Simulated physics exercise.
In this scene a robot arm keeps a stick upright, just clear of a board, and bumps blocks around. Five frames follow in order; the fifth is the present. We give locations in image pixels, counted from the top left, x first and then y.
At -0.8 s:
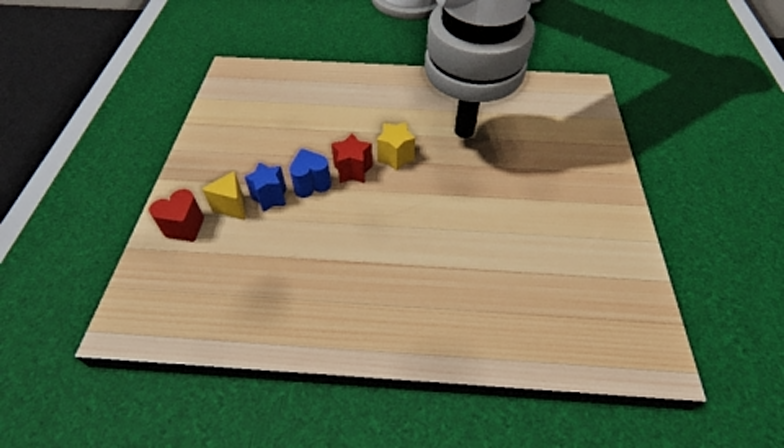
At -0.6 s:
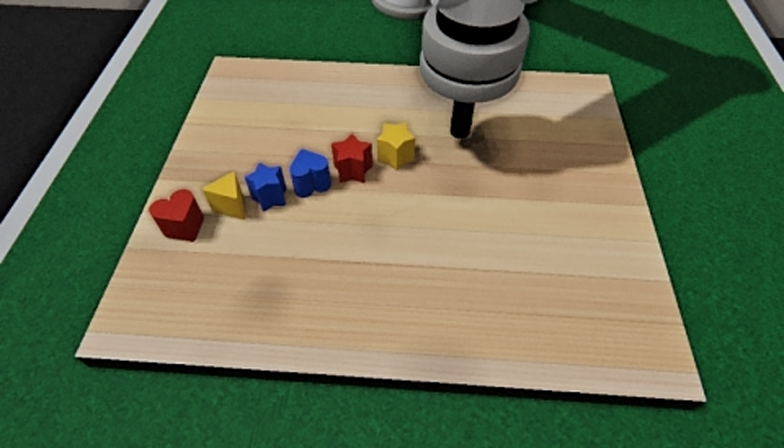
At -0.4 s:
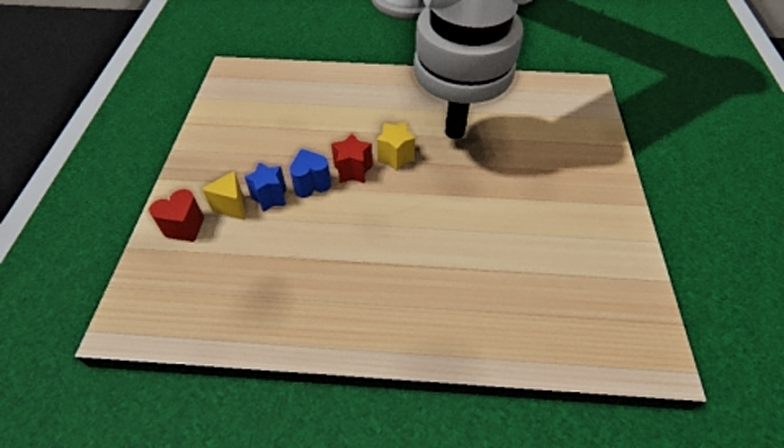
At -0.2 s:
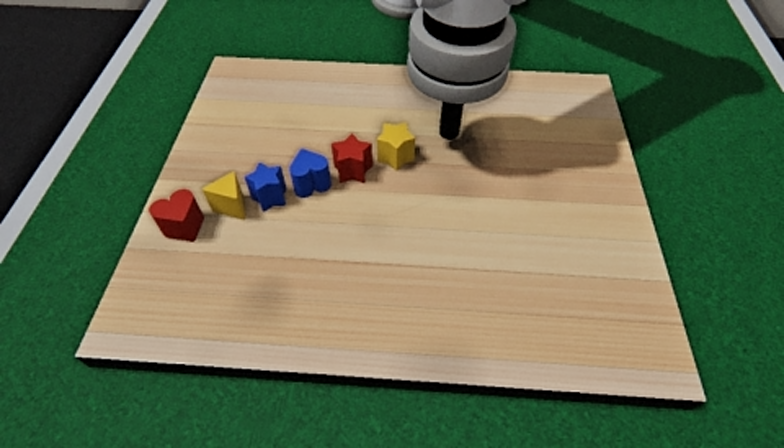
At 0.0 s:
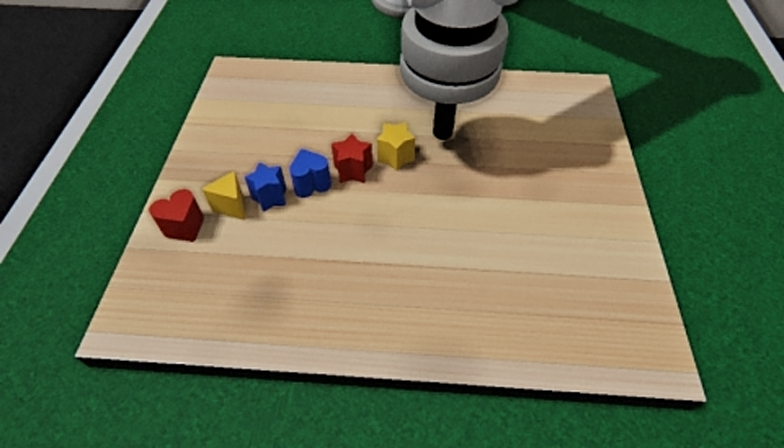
A robot arm's dark stick moves slightly left toward six still blocks on a board.
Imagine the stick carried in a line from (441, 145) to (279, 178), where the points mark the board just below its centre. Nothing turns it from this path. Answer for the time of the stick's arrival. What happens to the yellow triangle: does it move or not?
The result: It moves.
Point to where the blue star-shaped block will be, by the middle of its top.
My best guess is (232, 186).
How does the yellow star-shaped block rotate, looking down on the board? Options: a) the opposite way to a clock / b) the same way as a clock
The correct letter is a.
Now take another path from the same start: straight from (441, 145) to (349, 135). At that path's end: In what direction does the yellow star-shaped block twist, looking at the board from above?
It is turned anticlockwise.
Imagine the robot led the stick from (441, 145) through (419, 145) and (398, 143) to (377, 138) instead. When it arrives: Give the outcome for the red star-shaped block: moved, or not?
That block is going to be left alone.
What follows on the original path. One third of the way, stick at (389, 145); red star-shaped block at (340, 154); yellow star-shaped block at (367, 139).
Two thirds of the way, stick at (333, 156); yellow triangle at (204, 187); blue star-shaped block at (233, 186), turned 25° clockwise; blue heart-shaped block at (263, 192); red star-shaped block at (294, 179), turned 25° anticlockwise; yellow star-shaped block at (312, 157), turned 30° anticlockwise.
At the end, stick at (276, 167); yellow triangle at (203, 187); blue star-shaped block at (232, 186), turned 30° clockwise; blue heart-shaped block at (244, 216); red star-shaped block at (276, 199), turned 30° anticlockwise; yellow star-shaped block at (277, 173), turned 85° anticlockwise.
